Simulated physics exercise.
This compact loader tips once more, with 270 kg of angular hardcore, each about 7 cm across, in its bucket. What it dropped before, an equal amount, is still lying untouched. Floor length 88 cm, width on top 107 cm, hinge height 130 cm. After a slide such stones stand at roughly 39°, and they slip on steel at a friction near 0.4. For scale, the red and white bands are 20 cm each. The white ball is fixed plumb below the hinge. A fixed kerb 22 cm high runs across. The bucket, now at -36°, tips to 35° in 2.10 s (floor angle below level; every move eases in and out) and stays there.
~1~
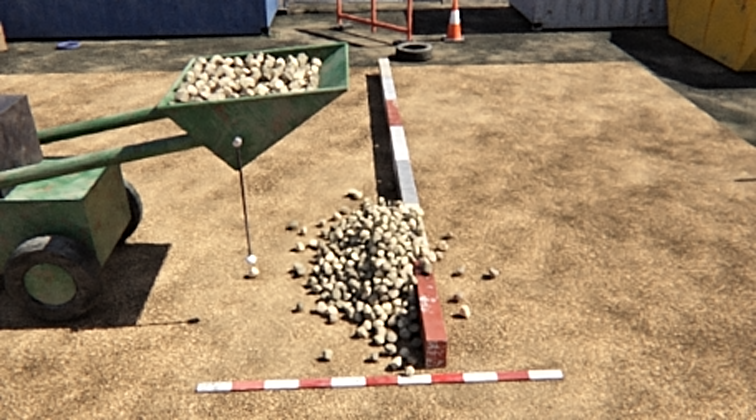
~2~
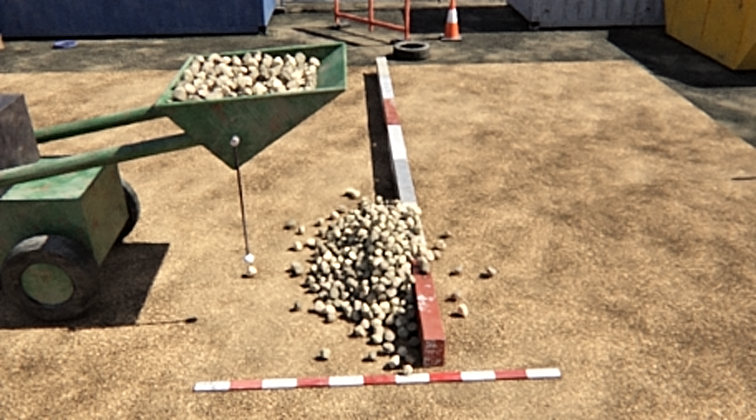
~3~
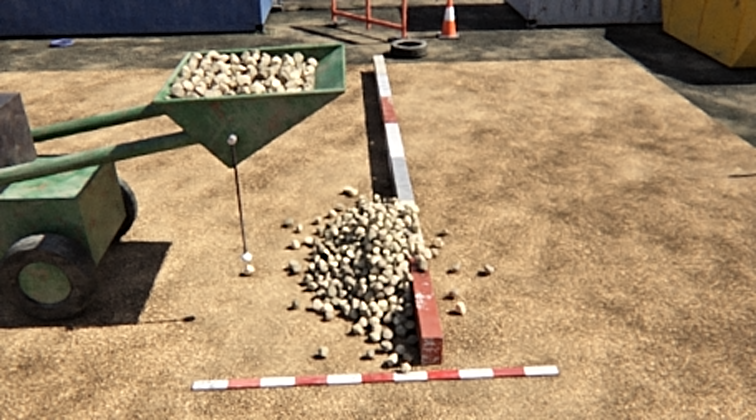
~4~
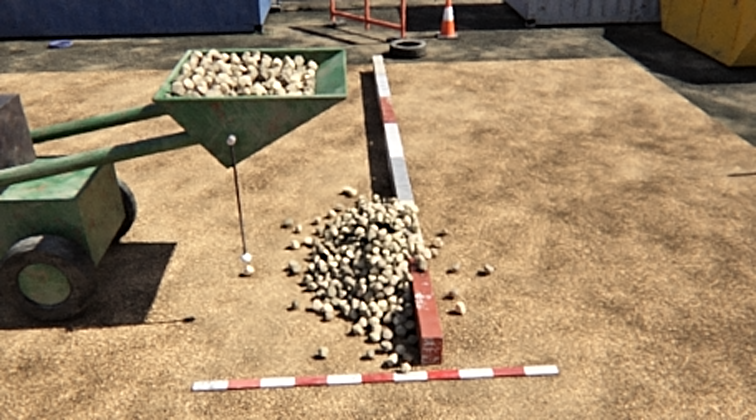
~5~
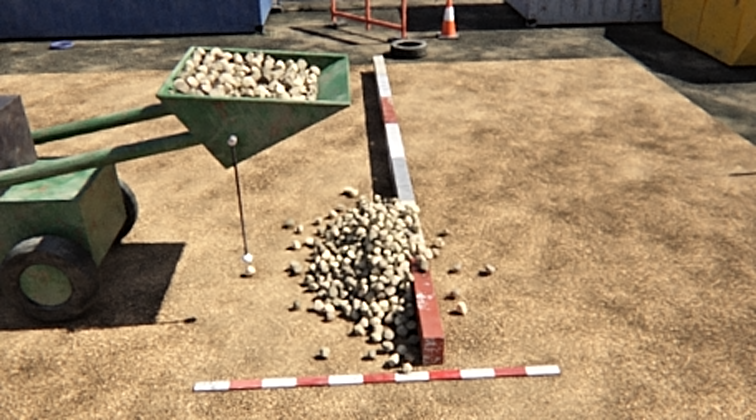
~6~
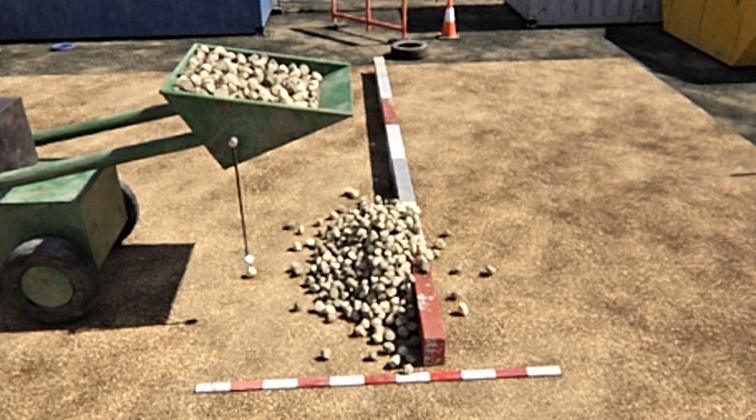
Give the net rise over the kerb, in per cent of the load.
Some 9 per cent is added.
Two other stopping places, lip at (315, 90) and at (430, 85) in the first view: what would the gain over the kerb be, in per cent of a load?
Near 0 per cent from the first place, 100 from the second.
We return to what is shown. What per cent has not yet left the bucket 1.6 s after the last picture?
It holds some 50 per cent.
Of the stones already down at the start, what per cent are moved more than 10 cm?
About 0 per cent.
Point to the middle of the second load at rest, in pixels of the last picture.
Their middle is at about (365, 244).
Then, 1.0 s after the last picture the floor is at 24°; in per cent of one load, 100 in the bucket, 99 on this side of the kerb, 1 over the kerb; the foremost stones are at (452, 265).
Then, 1.6 s after the last picture the floor is at 35°; in per cent of one load, 51 in the bucket, 147 on this side of the kerb, 1 over the kerb; the foremost stones are at (452, 265).
Then, 1.9 s after the last picture the floor is at 35°; in per cent of one load, 14 in the bucket, 182 on this side of the kerb, 4 over the kerb; the foremost stones are at (463, 265).
Then, 4.5 s after the last picture the floor is at 35°; in per cent of one load, 0 in the bucket, 190 on this side of the kerb, 10 over the kerb; the foremost stones are at (500, 254). Net gain over the kerb, 9.
